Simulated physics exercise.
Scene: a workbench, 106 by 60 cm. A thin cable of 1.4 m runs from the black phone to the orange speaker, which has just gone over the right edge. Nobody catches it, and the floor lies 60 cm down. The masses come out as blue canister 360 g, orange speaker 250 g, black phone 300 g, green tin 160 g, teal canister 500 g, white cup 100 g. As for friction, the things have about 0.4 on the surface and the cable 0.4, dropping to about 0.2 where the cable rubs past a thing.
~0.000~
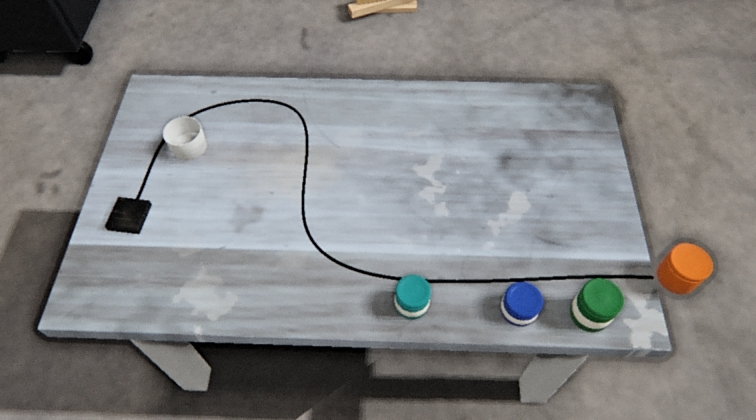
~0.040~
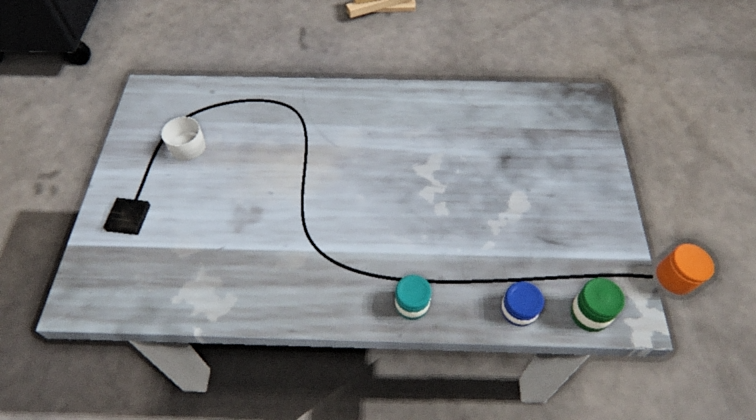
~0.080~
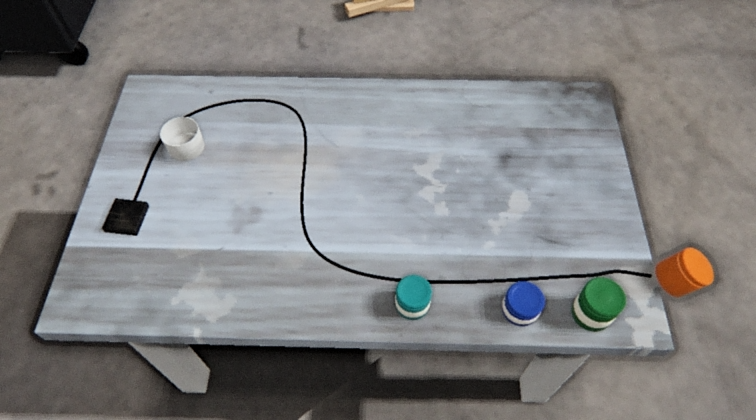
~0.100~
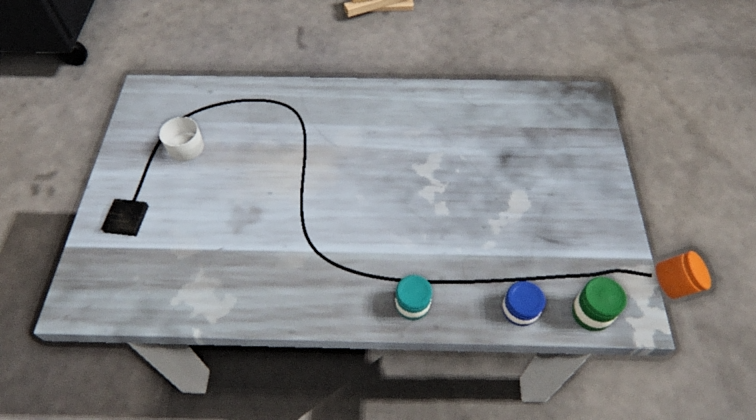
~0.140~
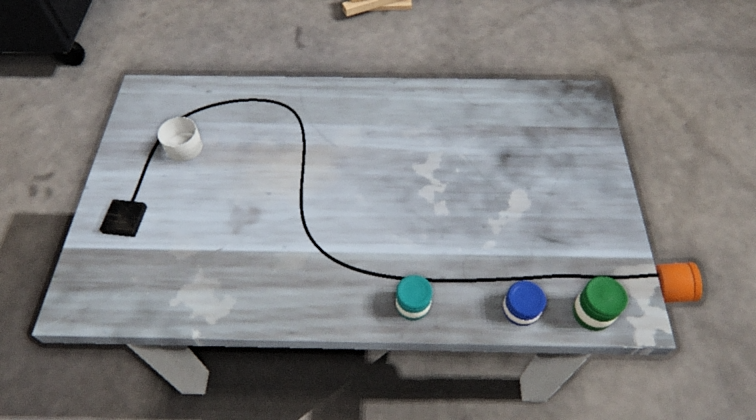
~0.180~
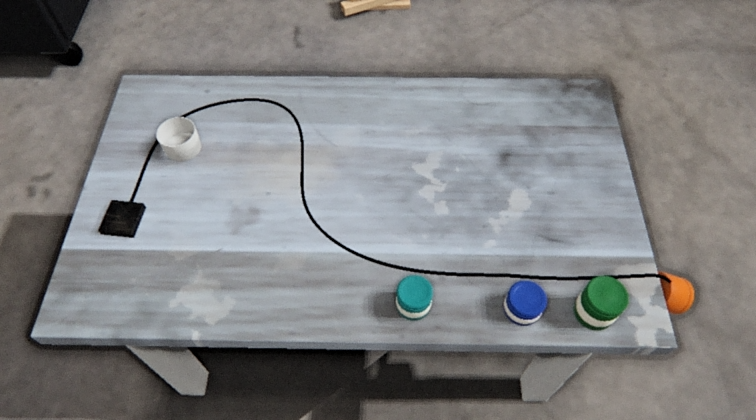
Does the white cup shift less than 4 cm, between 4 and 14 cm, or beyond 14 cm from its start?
It shifts beyond 14 cm.
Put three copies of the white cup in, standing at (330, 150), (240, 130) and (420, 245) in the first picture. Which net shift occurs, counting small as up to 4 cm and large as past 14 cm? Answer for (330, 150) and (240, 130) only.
First one: A slight shift; second one: A big shift.
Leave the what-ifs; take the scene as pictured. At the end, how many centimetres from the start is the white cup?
Roughly, white cup over the edge.
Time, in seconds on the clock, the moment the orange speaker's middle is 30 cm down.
Answer: 0.32 s on the clock.
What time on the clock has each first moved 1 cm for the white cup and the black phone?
White cup: 0.36 s; black phone: 0.46 s.
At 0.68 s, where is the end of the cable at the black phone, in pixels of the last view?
Near (164, 208).
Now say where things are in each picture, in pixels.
The first picture shows shows, white cup (182, 131); cable runs through (303, 207) (282, 104).
The second picture shows shows, orange speaker (692, 261); cable runs through (579, 277) (302, 207).
The third picture shows shows, orange speaker (692, 265); cable runs through (578, 276) (302, 207).
The fourth picture shows shows, orange speaker (683, 275); cable runs through (579, 276) (302, 207).
The fifth picture shows shows, orange speaker (677, 283); cable runs through (301, 208).
The sixth picture shows shows, white cup (176, 132); cable runs through (441, 273) (307, 210) (277, 104).
After 0.4 s, the cable's tail end at (136, 199); white cup 15 cm off its start, orange speaker over the edge, black phone 1 cm off its start.
After 0.7 s, the cable's tail end at (164, 208); white cup 42 cm off its start, orange speaker over the edge, black phone 4 cm off its start.
After 0.9 s, the cable's tail end at (164, 208); white cup over the edge, orange speaker over the edge, black phone 4 cm off its start at (142, 212).
After 1.2 s, the cable's tail end at (164, 208); white cup over the edge, orange speaker over the edge, black phone 4 cm off its start.
After 2.4 s, the cable's tail end at (164, 208); white cup over the edge, orange speaker over the edge, black phone 4 cm off its start at (142, 212).
